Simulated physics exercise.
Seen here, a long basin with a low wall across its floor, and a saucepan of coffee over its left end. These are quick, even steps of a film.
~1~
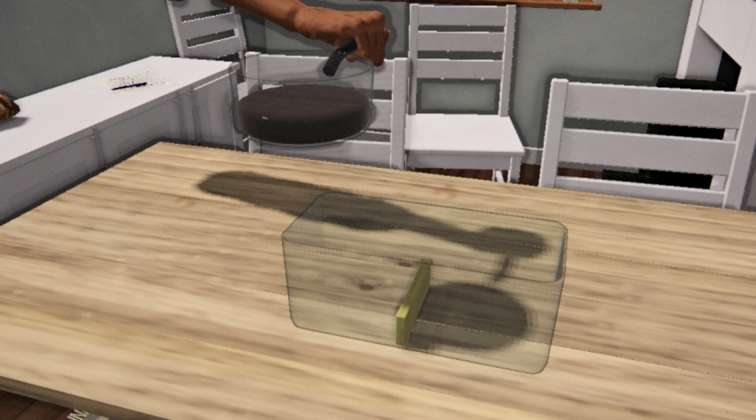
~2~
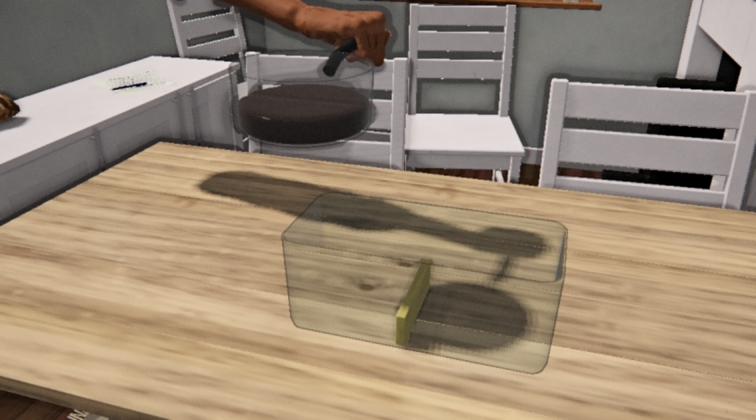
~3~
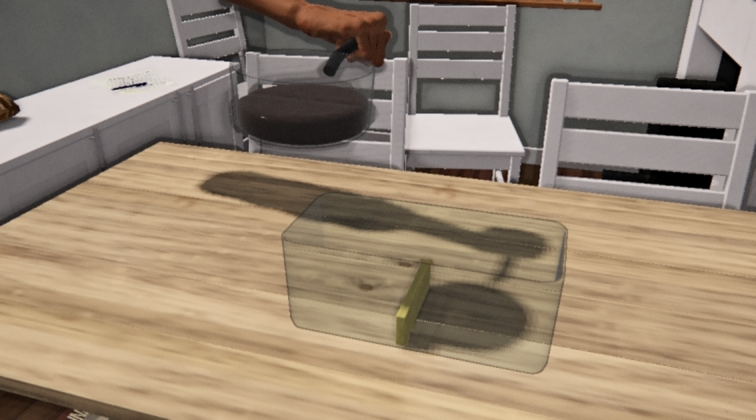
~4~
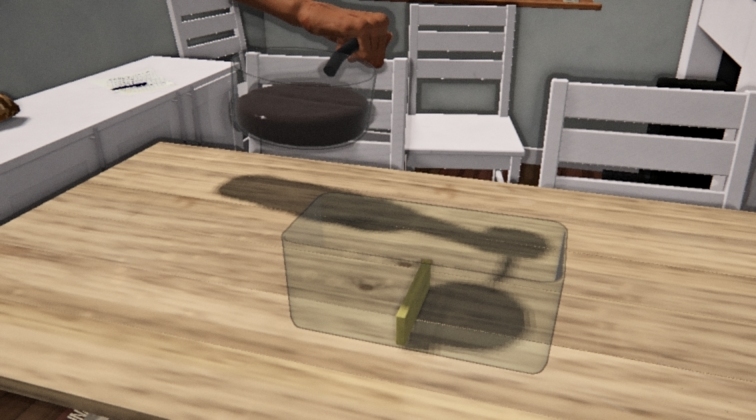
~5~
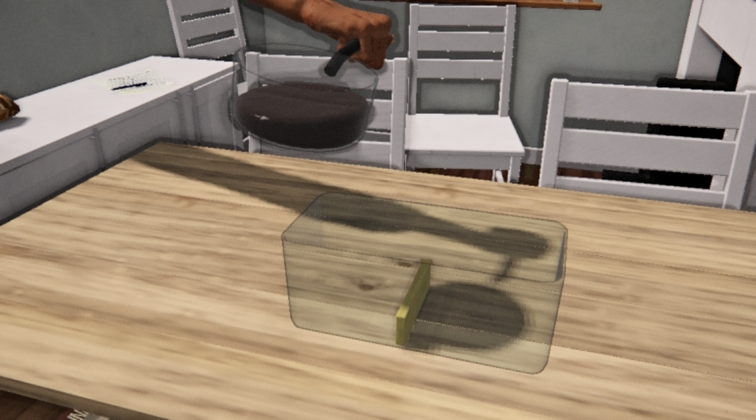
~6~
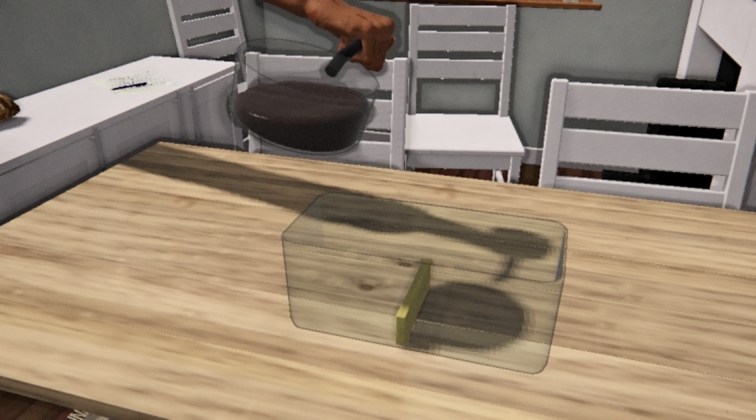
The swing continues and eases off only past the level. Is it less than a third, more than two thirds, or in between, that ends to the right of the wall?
In the end less than a third is right of the wall.
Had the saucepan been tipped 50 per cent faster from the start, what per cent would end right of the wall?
Near 20 %.
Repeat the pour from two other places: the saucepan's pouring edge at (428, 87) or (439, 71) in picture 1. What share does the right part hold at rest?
Roughly 80 per cent, and 90 per cent.
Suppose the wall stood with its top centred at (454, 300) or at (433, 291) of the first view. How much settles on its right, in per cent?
Roughly 10 per cent, and 5 per cent.
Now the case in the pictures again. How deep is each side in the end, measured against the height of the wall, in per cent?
Left: 50 %. Right: 10 %.
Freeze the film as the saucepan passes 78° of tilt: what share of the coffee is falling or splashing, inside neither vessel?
Some 35 per cent.
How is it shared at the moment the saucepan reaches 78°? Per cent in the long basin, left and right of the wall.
Near 10 on the left, 5 on the right.
A moment on, the tilt is 78° and 51 per cent is still to pour, 10 is left of the wall and 5 right of it.
Next, the tilt is 114° and 5 per cent is still to pour, 63 is left of the wall and 23 right of it.
Then the tilt is 121° and 0 per cent is still to pour, 73 is left of the wall and 26 right of it.
Later the tilt is 121° and 0 per cent is still to pour, 73 is left of the wall and 26 right of it.
Finally, 73 per cent lies left of the wall, 26 right of it and 1 outside.
